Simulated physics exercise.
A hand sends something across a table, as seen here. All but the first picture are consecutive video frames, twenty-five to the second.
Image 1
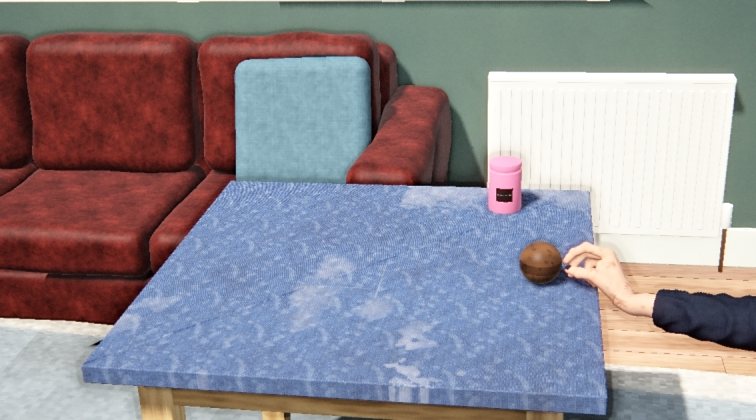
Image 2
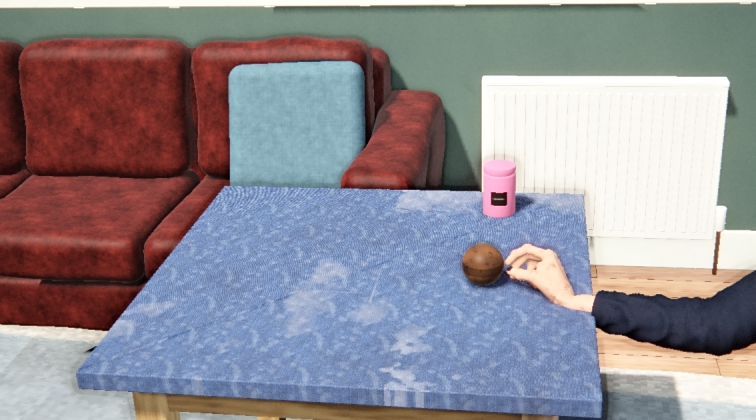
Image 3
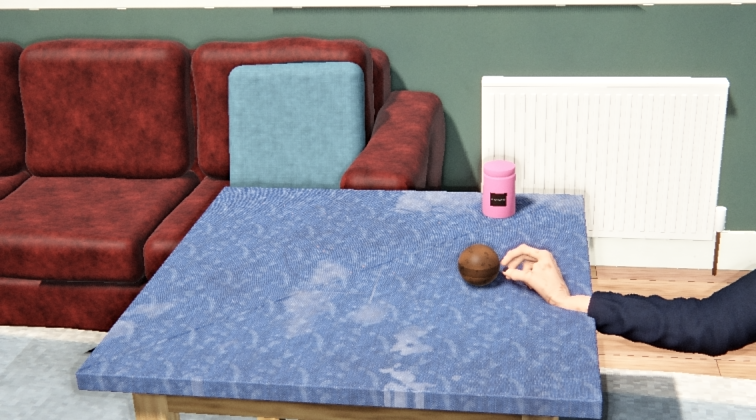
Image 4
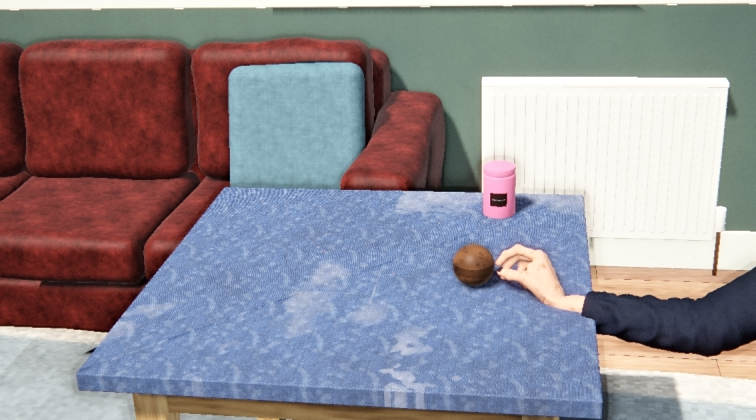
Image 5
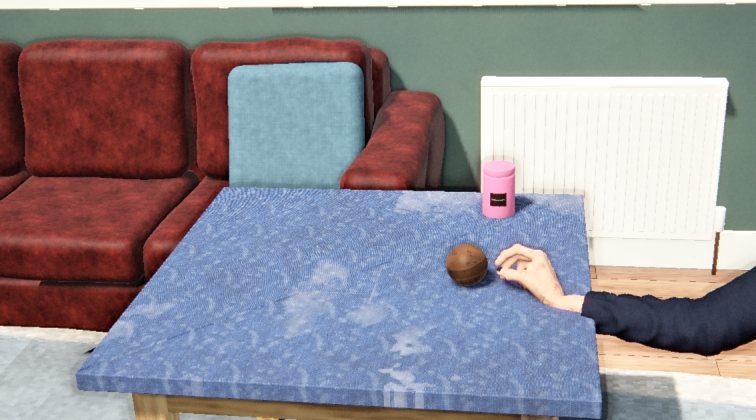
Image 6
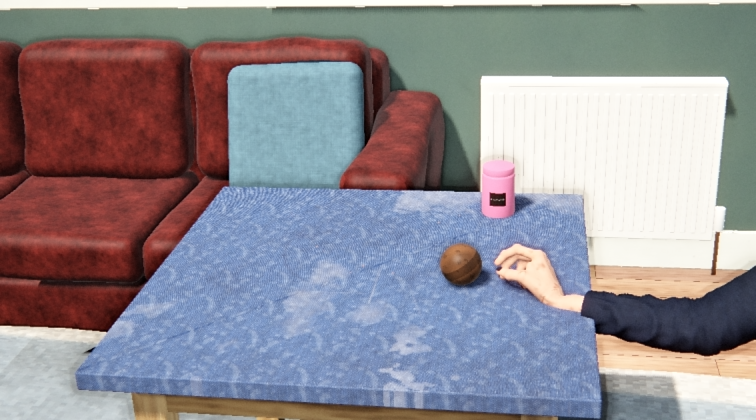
A brown ball moves leftward across a blue table, with the fingers of a hand reaching in from the right close beside it. The hand then stays nearly still while the ball rolls slightly farther left, opening a small gap between them, as a pink container stands near the back edge.
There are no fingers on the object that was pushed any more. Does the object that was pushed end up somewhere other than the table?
See, the table still has it at the end.
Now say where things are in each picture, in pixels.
Under the hand; brown ball (541, 263), in the first picture.
Under the hand; brown ball (483, 265), in the second picture.
Under the hand; brown ball (479, 265), in the third picture.
Brown ball (474, 265), in the fourth picture.
Brown ball (467, 265), in the fifth picture.
Brown ball (461, 264) shifted a little, in the sixth picture.
Then, 0.10 s on from there, brown ball shifted a little near (448, 264).
Then, 0.30 s on from there, brown ball shifted about its own width near (430, 263).
In the end, moved from the start, brown ball. At the end, from the last picture's camera, brown ball near (419, 263).
